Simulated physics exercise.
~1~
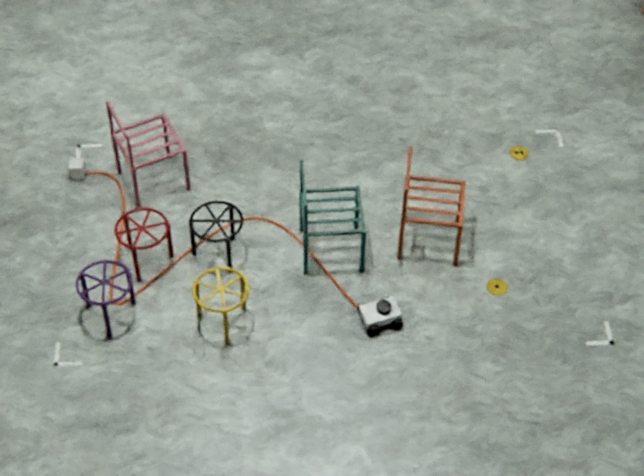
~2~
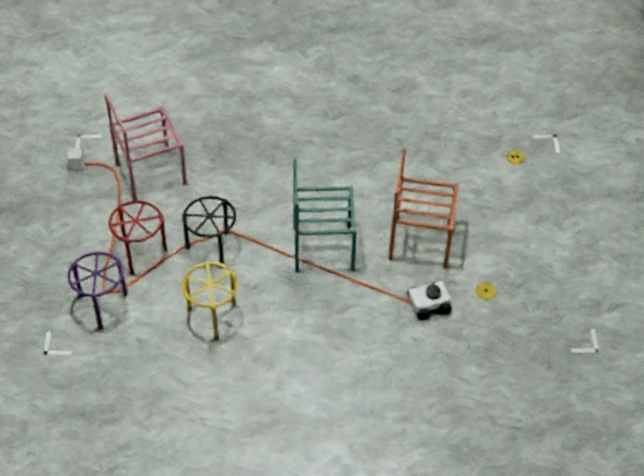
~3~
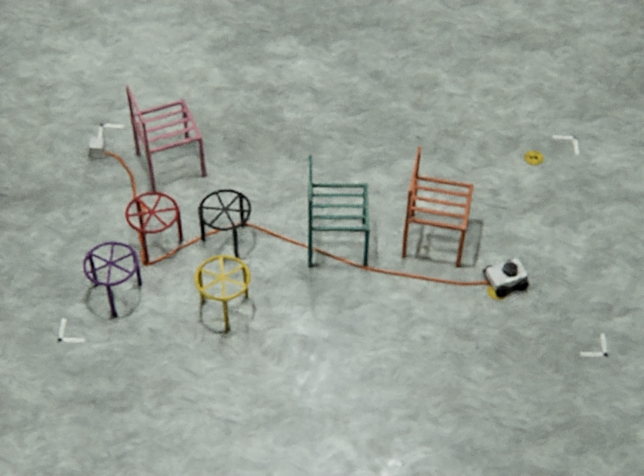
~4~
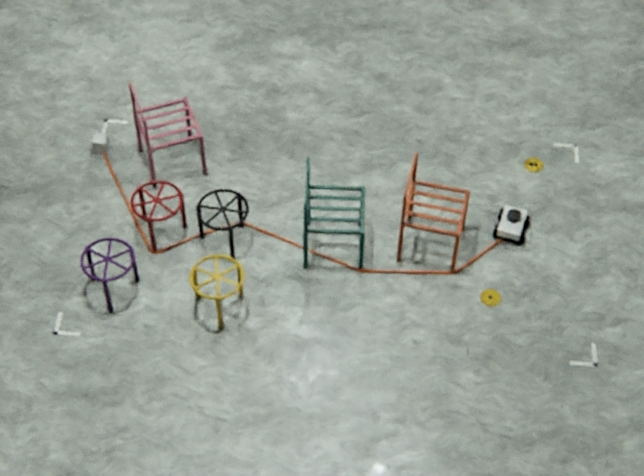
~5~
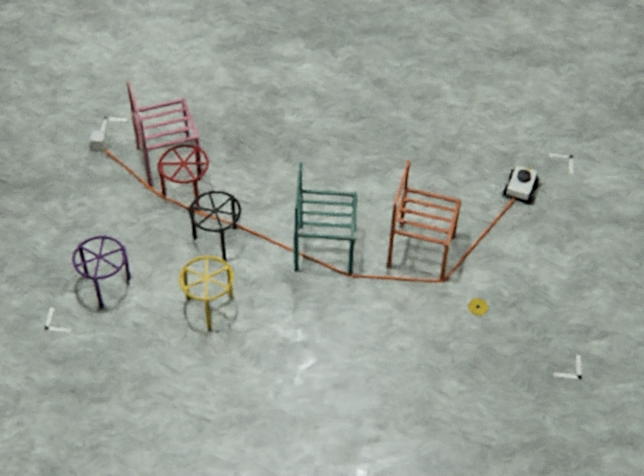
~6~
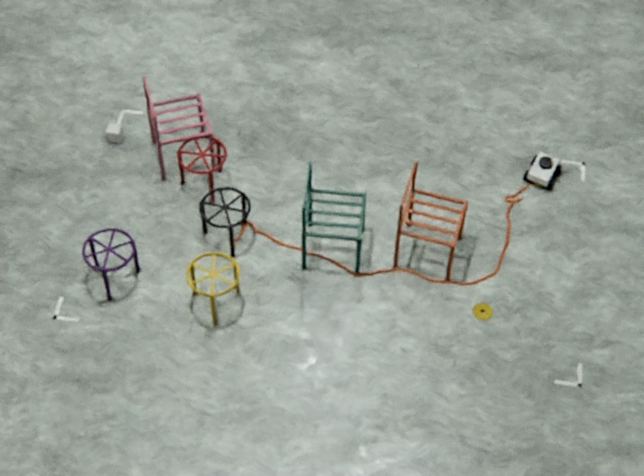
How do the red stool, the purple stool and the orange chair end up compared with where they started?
The red stool is dragged away from its starting spot, toward the pink chair. The purple stool and the orange chair both stay in their places.
